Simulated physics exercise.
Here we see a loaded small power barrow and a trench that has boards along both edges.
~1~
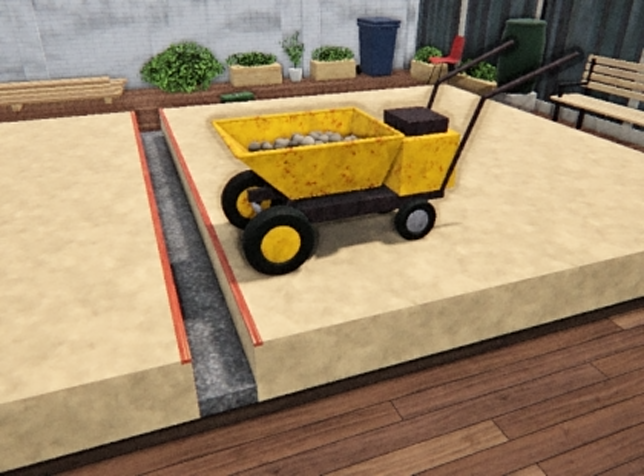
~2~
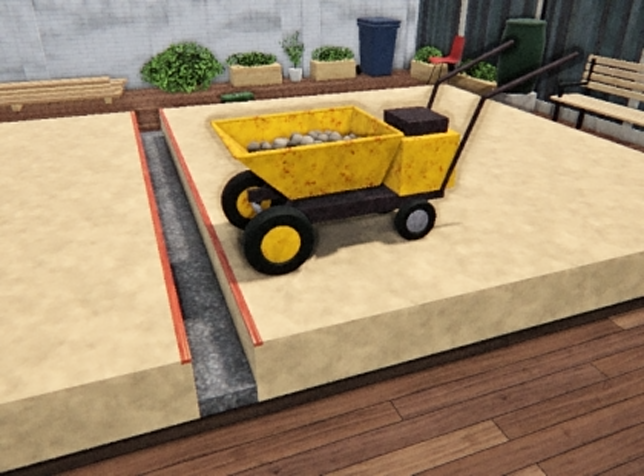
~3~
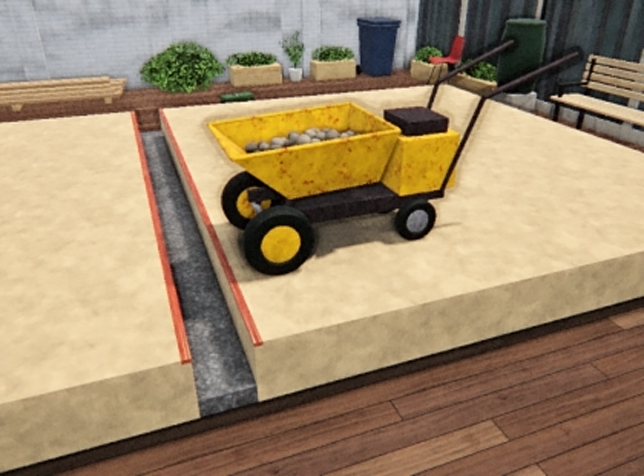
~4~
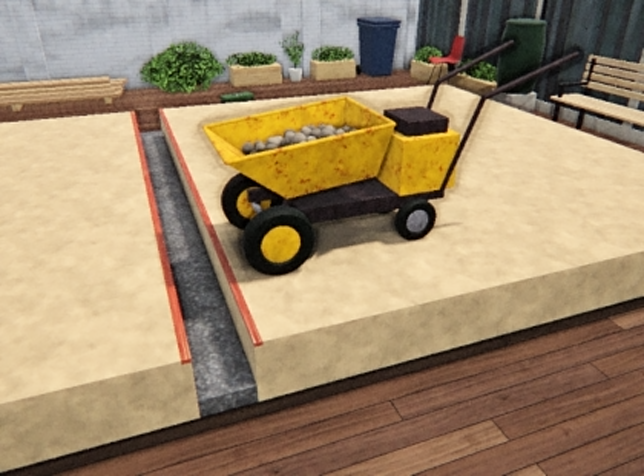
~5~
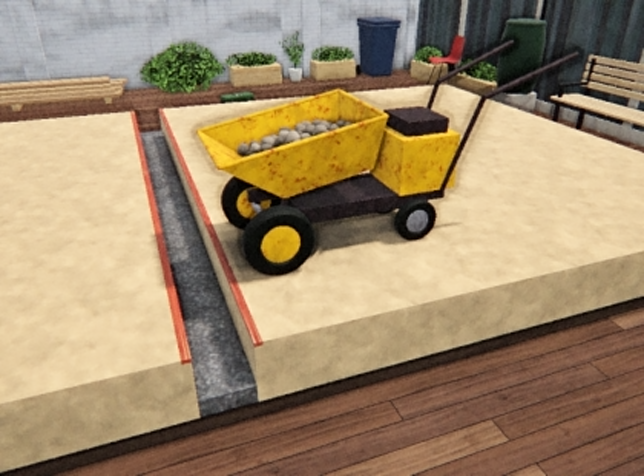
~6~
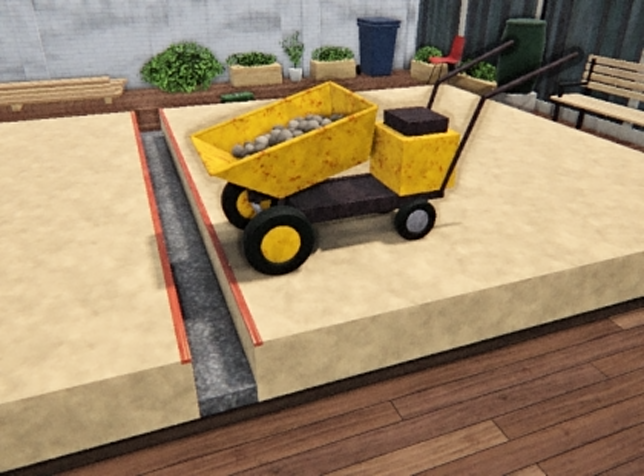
In a fenced yard, a small yellow power barrow loaded with pebbles stands on a sandy surface beside a narrow trench edged with reddish boards. Its skip stays level at first, then tilts gradually forward to the left, toward the trench.
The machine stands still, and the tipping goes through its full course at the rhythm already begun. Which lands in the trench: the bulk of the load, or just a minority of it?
Just a minority.
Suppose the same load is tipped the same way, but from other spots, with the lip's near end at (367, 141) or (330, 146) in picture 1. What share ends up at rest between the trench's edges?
About 30 %, then 70 %.
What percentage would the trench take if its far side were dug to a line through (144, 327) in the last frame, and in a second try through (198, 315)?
You'd get 60 in a hundred the first time and 0 in a hundred the second.
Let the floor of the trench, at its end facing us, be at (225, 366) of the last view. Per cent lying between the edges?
Estimated share: Approx. 0 per cent.
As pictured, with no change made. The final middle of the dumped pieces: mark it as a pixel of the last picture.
(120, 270).
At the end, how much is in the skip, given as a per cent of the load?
Roughly 0 per cent.
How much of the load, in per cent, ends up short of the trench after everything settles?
Result: Close to 0 %.
Just after the last frame, skip tipped steeply; every one in the skip.
A moment on, skip tipped steeply; the larger part in the skip; roughly a quarter beyond it; just a few falling.
Further on, skip tipped right over; about a tenth in the skip; just a few in or heaped over the trench; almost all beyond it.
When it is over, skip tipped right over; just a few in the skip; about a tenth in or heaped over the trench; almost all beyond it.
